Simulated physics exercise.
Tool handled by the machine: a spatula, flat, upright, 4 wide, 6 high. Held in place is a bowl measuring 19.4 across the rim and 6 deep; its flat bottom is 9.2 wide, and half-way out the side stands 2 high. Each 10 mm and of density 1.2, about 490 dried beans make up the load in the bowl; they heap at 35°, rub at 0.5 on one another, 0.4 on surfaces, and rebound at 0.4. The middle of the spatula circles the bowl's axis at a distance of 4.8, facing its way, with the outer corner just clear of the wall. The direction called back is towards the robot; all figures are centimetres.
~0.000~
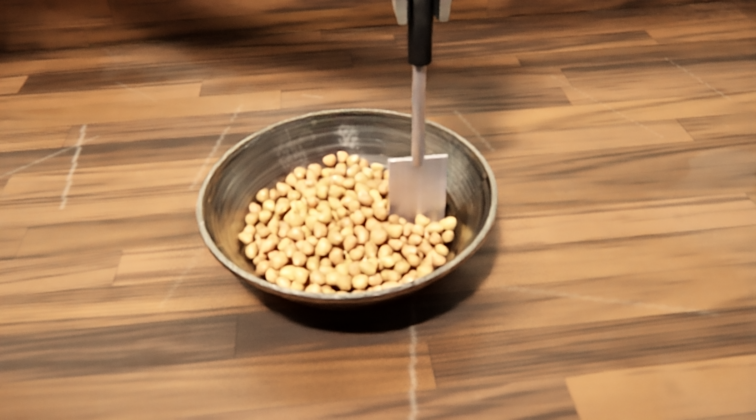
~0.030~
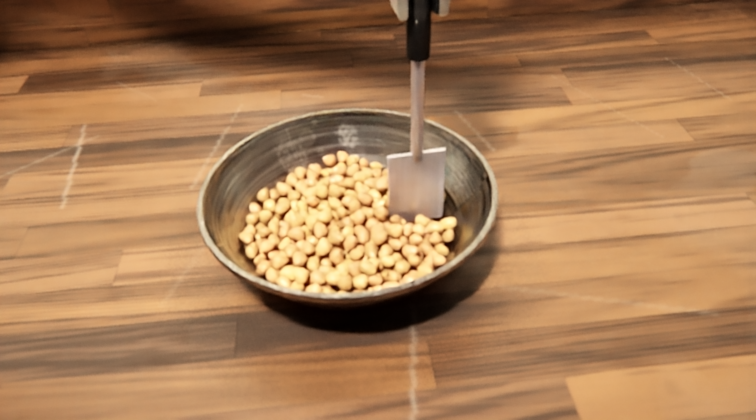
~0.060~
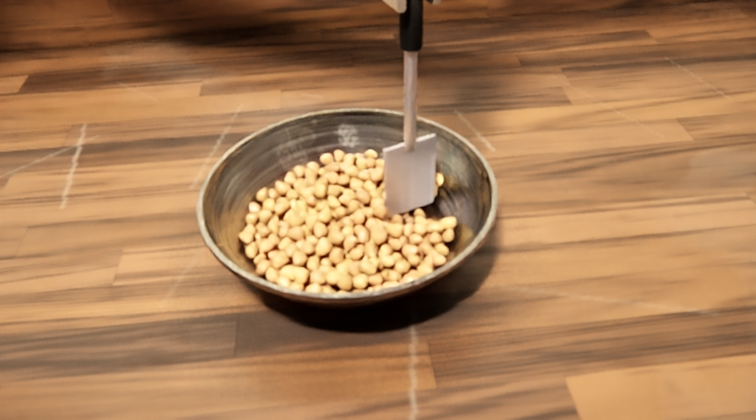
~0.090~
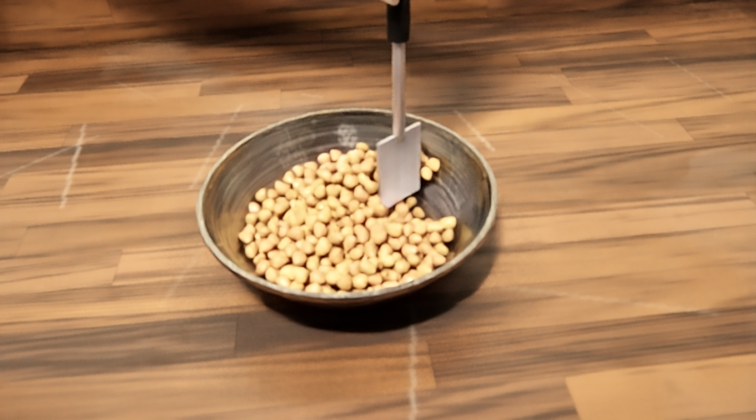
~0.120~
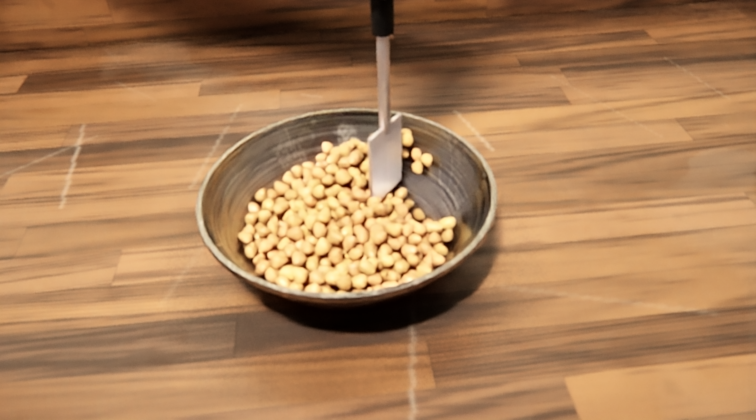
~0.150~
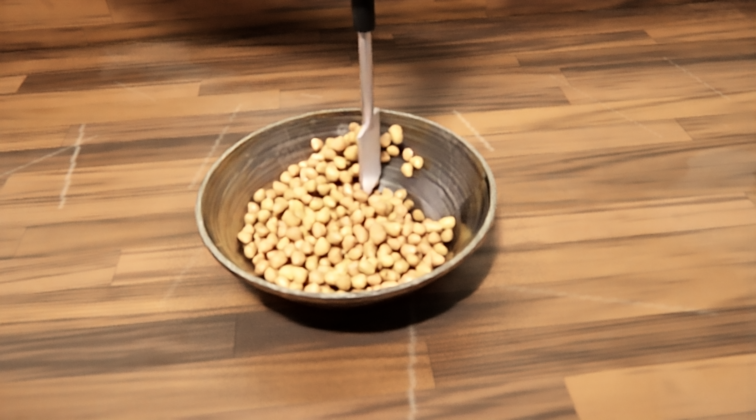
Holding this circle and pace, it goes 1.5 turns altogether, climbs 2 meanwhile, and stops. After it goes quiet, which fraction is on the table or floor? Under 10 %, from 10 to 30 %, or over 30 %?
Under 10 %.
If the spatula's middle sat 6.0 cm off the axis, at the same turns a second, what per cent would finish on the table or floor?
That would give close to 0 per cent.
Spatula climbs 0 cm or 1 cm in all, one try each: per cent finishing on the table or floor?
Roughly 10 percent, then roughly 5 percent.
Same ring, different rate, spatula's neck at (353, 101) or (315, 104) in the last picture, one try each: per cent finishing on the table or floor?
So, roughly 5 percent the first time and 20 percent the second.
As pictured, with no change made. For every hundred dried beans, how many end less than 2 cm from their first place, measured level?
40 %.
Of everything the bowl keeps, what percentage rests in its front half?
Estimate: Some 50 %.
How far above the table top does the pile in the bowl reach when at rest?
The top sits some 6.0 cm up.
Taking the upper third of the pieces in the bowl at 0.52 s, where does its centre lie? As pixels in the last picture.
(355, 263), roughly.
After 0.52 s, 251° round, highest piece 8 above the table; 482 in the bowl, 6 on the table or floor, 4 in flight or on the tool.
After 0.89 s, 77° round, highest piece 6 above the table; 472 in the bowl, 20 on the table or floor.
After 1.27 s, 180° round, highest piece 6 above the table; 472 in the bowl, 20 on the table or floor.
After 1.97 s, 180° round, highest piece 6 above the table; 472 in the bowl, 20 on the table or floor.
In the end, 472 in the bowl, 20 on the table or floor. That is 4 % on the table or floor.
